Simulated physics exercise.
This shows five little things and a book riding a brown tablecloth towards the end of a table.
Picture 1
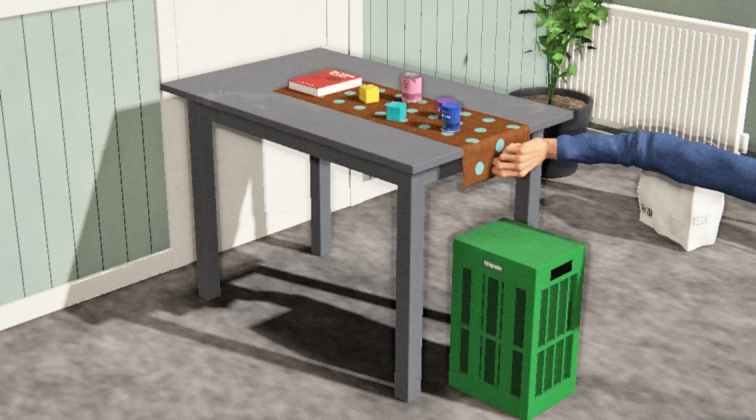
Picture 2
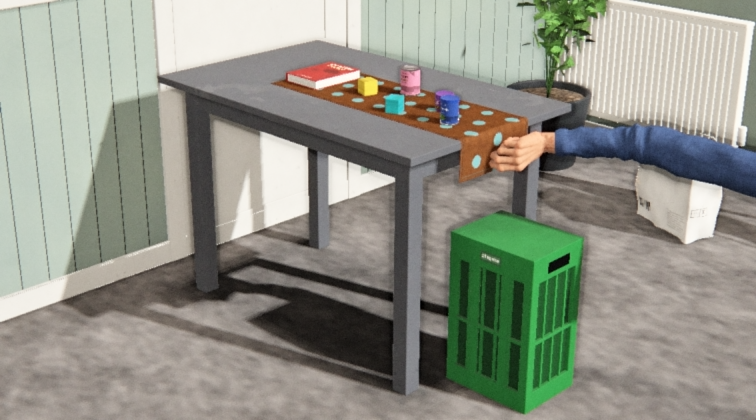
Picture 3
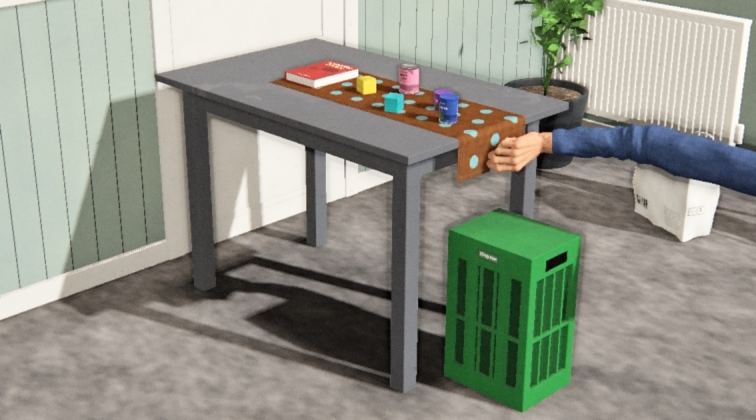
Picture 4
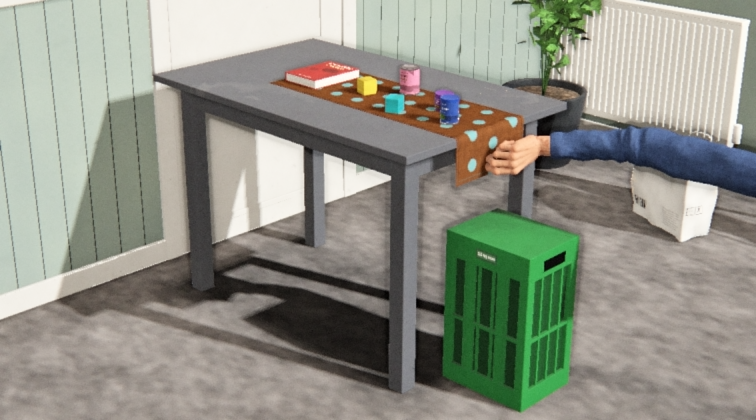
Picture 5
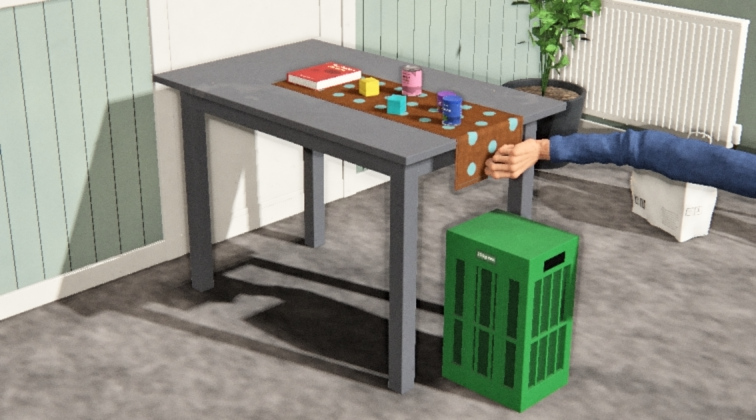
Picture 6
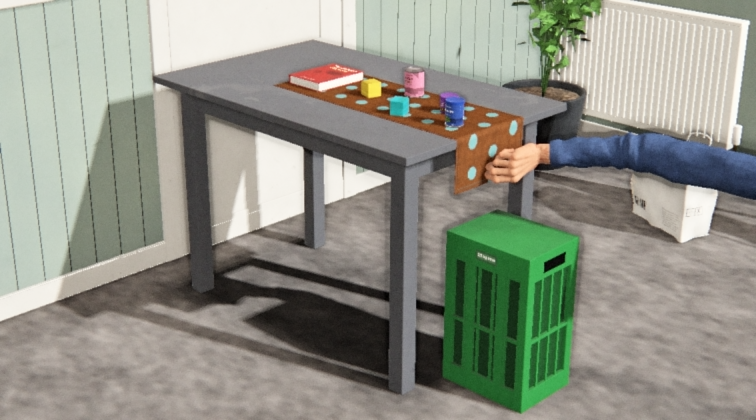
On a grey table, a hand slightly pulls a spotted brown cloth carrying small objects.
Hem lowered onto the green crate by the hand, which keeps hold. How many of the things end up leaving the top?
Oh, the ones that fall number just the one this time.
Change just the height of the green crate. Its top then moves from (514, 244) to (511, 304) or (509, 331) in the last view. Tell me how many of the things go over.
It comes to 3 for the first height and 4 for the second.
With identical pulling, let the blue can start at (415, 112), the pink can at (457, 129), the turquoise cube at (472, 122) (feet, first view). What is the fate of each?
Blue can: Stays. Pink can: Goes. Turquoise cube: Goes.
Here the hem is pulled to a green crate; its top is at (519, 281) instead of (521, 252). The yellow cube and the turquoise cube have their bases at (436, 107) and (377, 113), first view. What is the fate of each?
As for the yellow cube, it stays in place; as for the turquoise cube, it stays in place.
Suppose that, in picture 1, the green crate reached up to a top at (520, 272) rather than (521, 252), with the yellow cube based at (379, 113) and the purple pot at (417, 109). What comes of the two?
Yellow cube: Safe; purple pot: Safe.
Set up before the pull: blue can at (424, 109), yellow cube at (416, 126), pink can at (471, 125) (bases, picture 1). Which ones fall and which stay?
Blue can: Still up. Yellow cube: Still up. Pink can: Gone off.
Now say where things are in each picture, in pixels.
Hem (462, 190); blue can (451, 105); purple pot (446, 101); turquoise cube (396, 104); pink can (412, 75); yellow cube (369, 87); top of the crate (521, 252), in the first picture.
Hem (459, 183); blue can (450, 98), in the second picture.
Hem (457, 184); purple pot (444, 92), in the third picture.
Hem (456, 187); turquoise cube (395, 96); top of the crate (514, 243), in the fourth picture.
Hem (455, 191); pink can (412, 68), in the fifth picture.
Hem (454, 194); blue can (455, 100); purple pot (449, 95); turquoise cube (399, 99); pink can (415, 69); yellow cube (371, 81), in the sixth picture.
Soon after, hem near (489, 198); all still up.
Then, hem on the crate; blue can gone.
At rest, hem on the crate; blue can gone. It carries off one.
